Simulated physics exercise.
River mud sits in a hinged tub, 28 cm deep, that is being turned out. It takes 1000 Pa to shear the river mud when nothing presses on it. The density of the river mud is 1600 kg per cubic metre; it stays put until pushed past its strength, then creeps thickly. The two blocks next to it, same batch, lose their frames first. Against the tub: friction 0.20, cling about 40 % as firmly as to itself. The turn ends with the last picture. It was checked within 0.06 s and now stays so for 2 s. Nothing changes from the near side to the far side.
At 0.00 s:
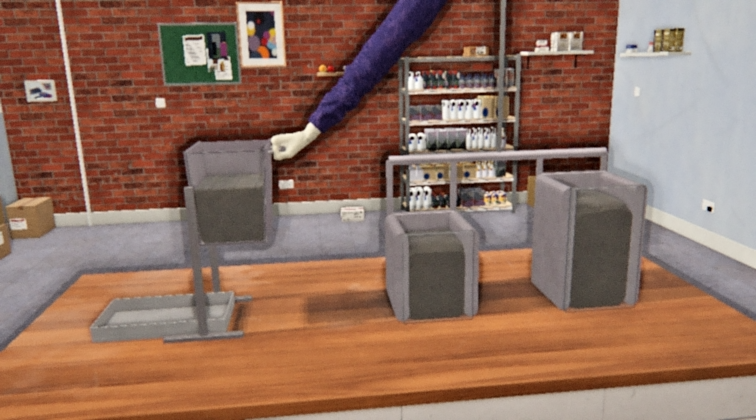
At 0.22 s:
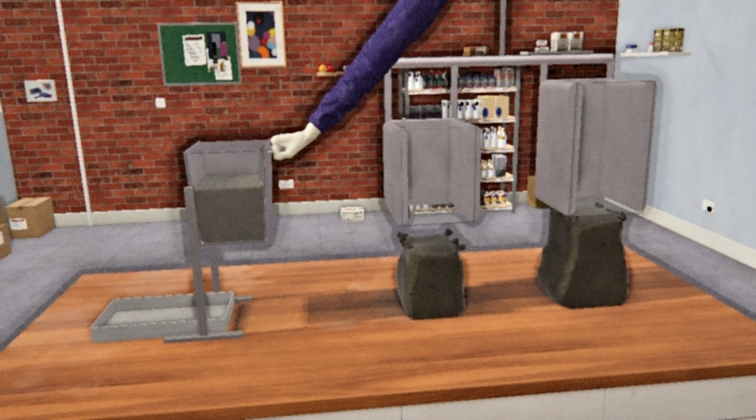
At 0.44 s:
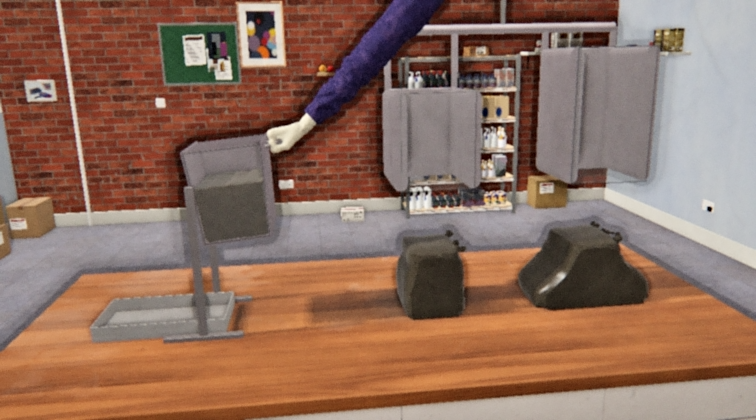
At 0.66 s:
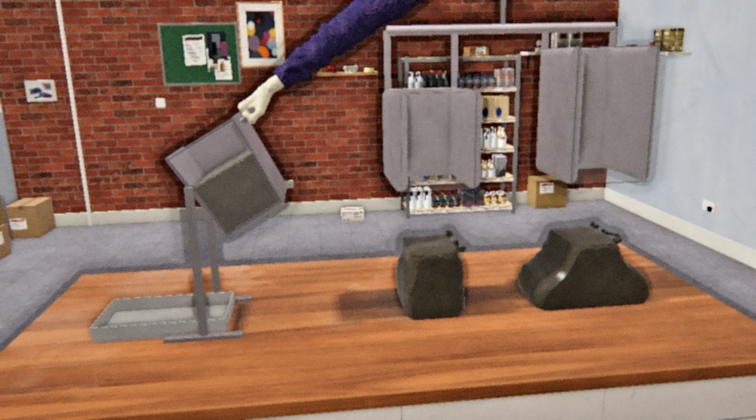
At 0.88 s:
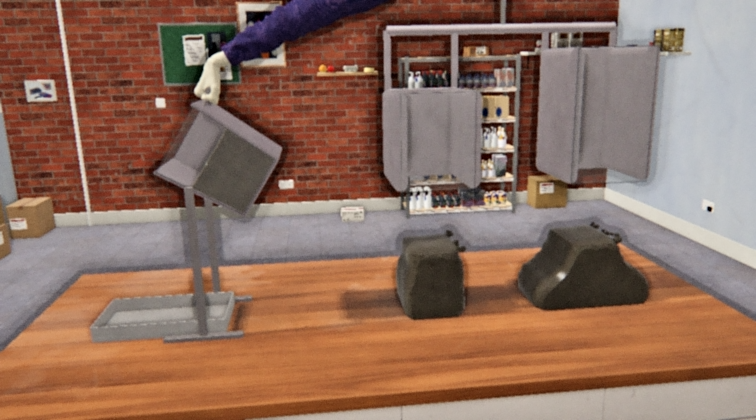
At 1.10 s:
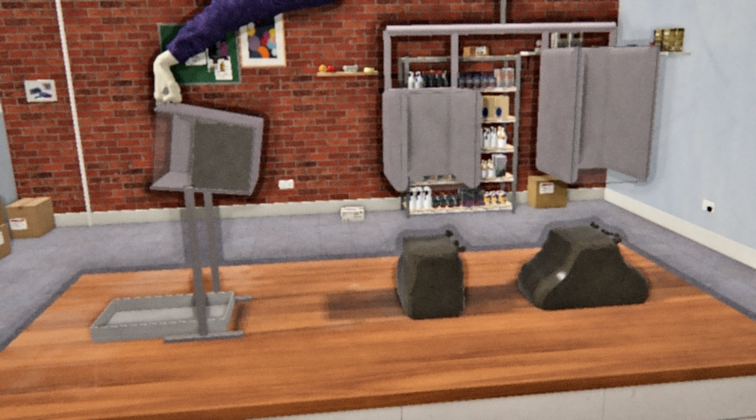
The footage shows grey casings rising off two dark blocks on a wooden table, the taller slumping wide while the shorter barely sags, then a purple-sleeved arm turning a hinged tub leftward onto its side, dark material staying inside.
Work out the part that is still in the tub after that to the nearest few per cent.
Expect roughly 100 %.
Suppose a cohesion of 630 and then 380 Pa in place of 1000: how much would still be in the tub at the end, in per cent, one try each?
In turn about 100 %, 90 %.
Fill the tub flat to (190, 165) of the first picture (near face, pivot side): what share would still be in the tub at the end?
Then about 100 %.
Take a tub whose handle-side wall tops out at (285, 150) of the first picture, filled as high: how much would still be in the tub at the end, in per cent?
In that case some 100 per cent.
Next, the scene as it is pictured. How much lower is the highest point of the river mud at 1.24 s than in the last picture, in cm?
Some 0 cm.
After 1.24 s, the tub is at 81 degrees and holds 100 %.
After 1.41 s, the tub is at 81 degrees and holds 100 %.
After 1.58 s, the tub is at 81 degrees and holds 100 %.
After 1.75 s, the tub is at 81 degrees and holds 100 %.
After 3.10 s, the tub is at 81 degrees and holds 100 %.
